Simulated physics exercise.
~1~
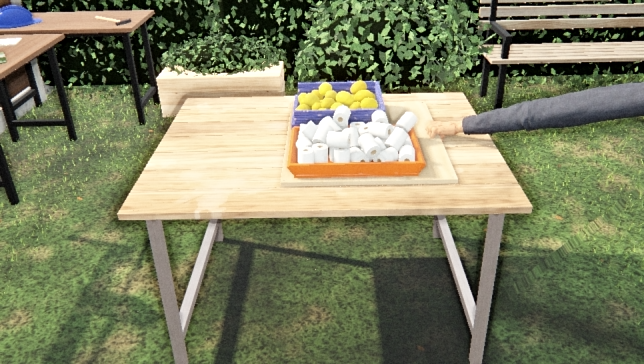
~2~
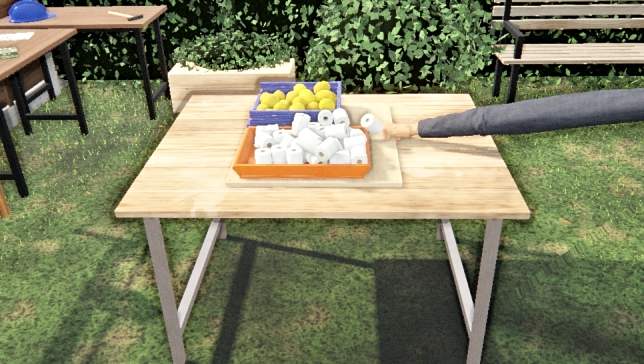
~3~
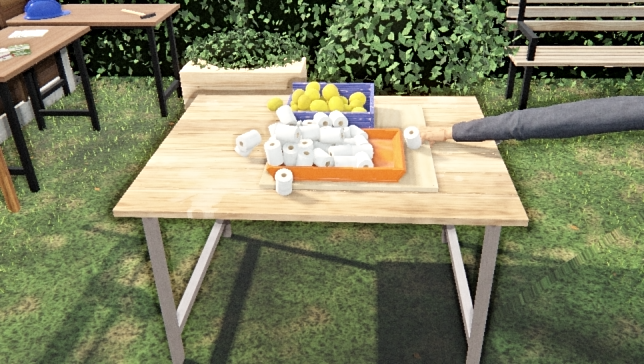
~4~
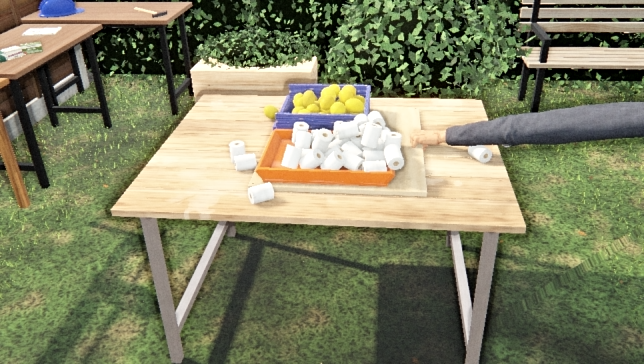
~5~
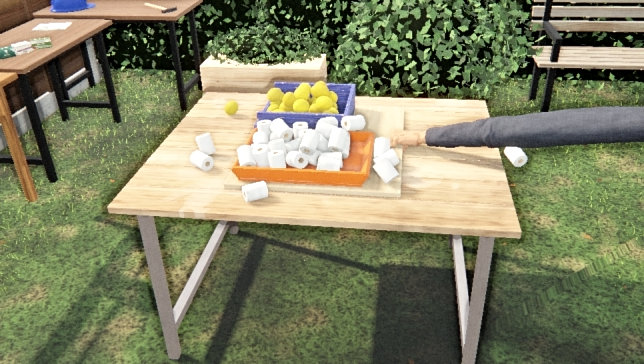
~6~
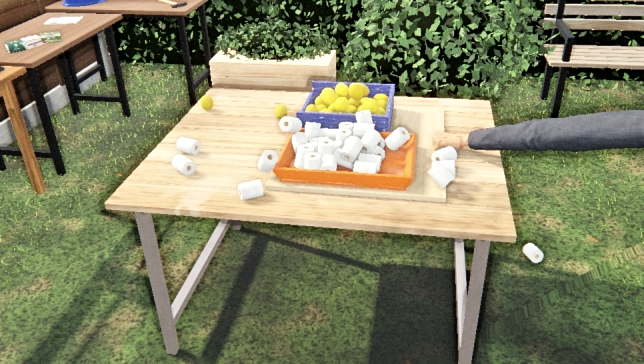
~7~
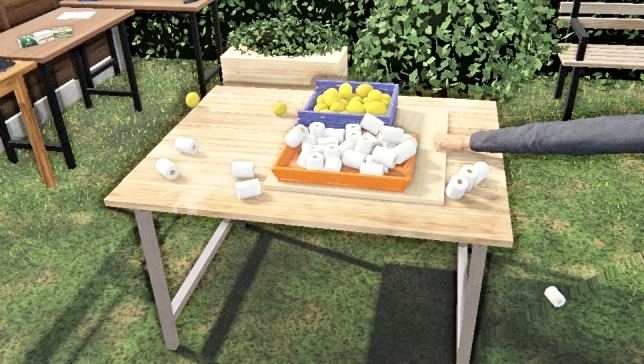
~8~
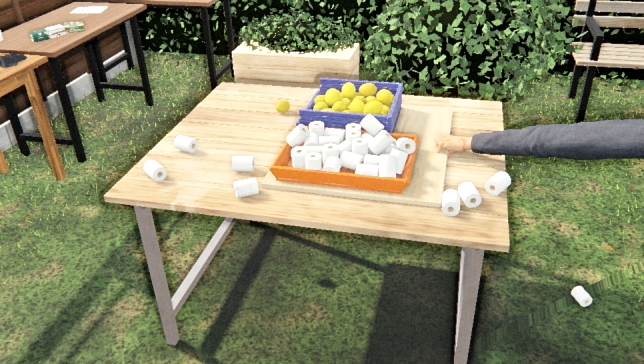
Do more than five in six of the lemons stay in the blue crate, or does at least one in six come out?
More than five in six stay in the blue crate. Only two lemons get out over its low left side, which is fewer than one in six.
